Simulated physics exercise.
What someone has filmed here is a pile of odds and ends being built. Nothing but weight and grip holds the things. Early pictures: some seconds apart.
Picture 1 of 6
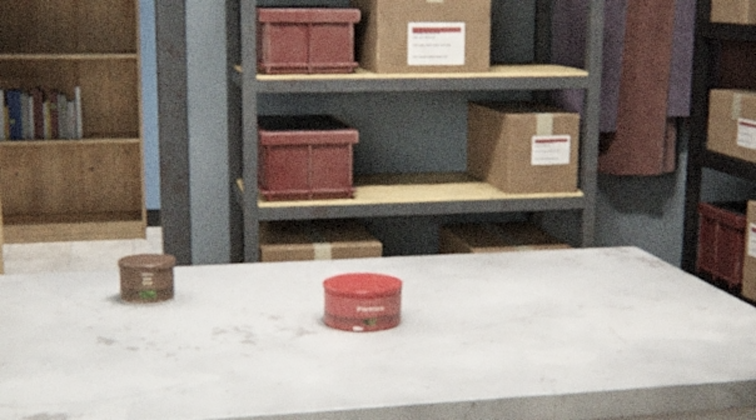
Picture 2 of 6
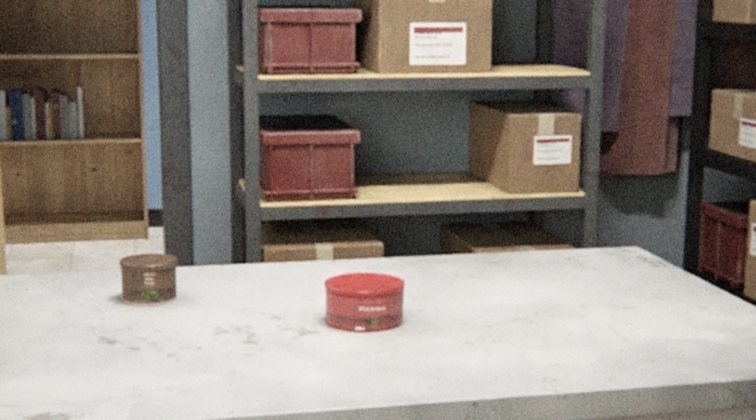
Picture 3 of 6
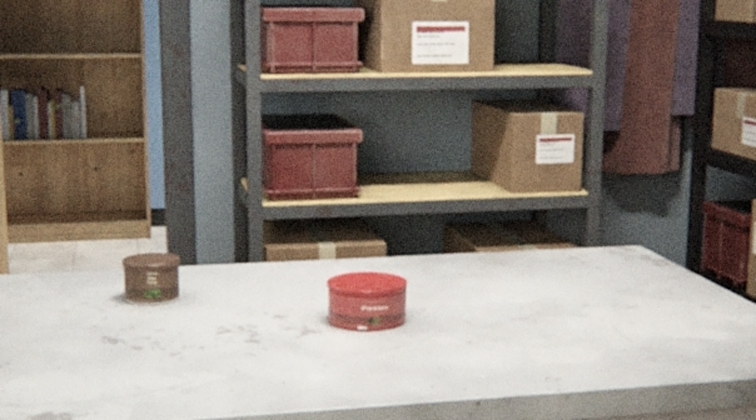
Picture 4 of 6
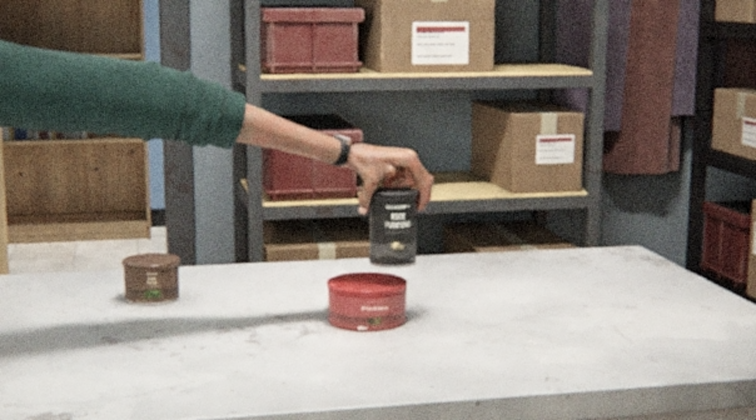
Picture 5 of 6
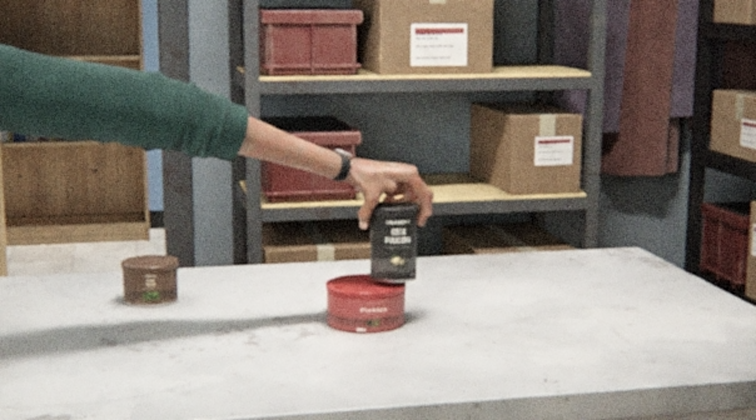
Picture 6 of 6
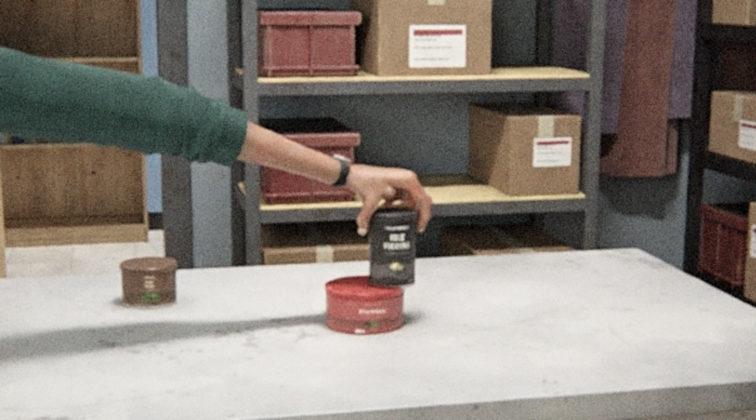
A black tin is absent at first, while a brown tub and a wider red tin sit apart on a pale tabletop before storage shelves. Then a green-sleeved arm reaches in from the left, holding the black tin above the red one, and lowers it a short way onto the red lid, fingers still gripping it.
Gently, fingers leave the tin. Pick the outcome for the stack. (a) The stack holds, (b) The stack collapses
Option a: The stack holds.
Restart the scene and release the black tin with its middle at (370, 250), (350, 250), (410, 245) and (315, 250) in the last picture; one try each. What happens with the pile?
Outcomes in order: No collapse, no collapse, a collapse, a collapse.
Then, 0.50 s after the last picture, nothing has stirred.
Then, 1.20 s after the last picture, things are still on the move.
Then, 1.90 s after the last picture, nothing has stirred.
Then, 2.70 s after the last picture, black tin resting near (393, 248).
At rest, all 3 in place. Seen from the same camera at the end, black tin near (393, 247). The pile keeps its balance.
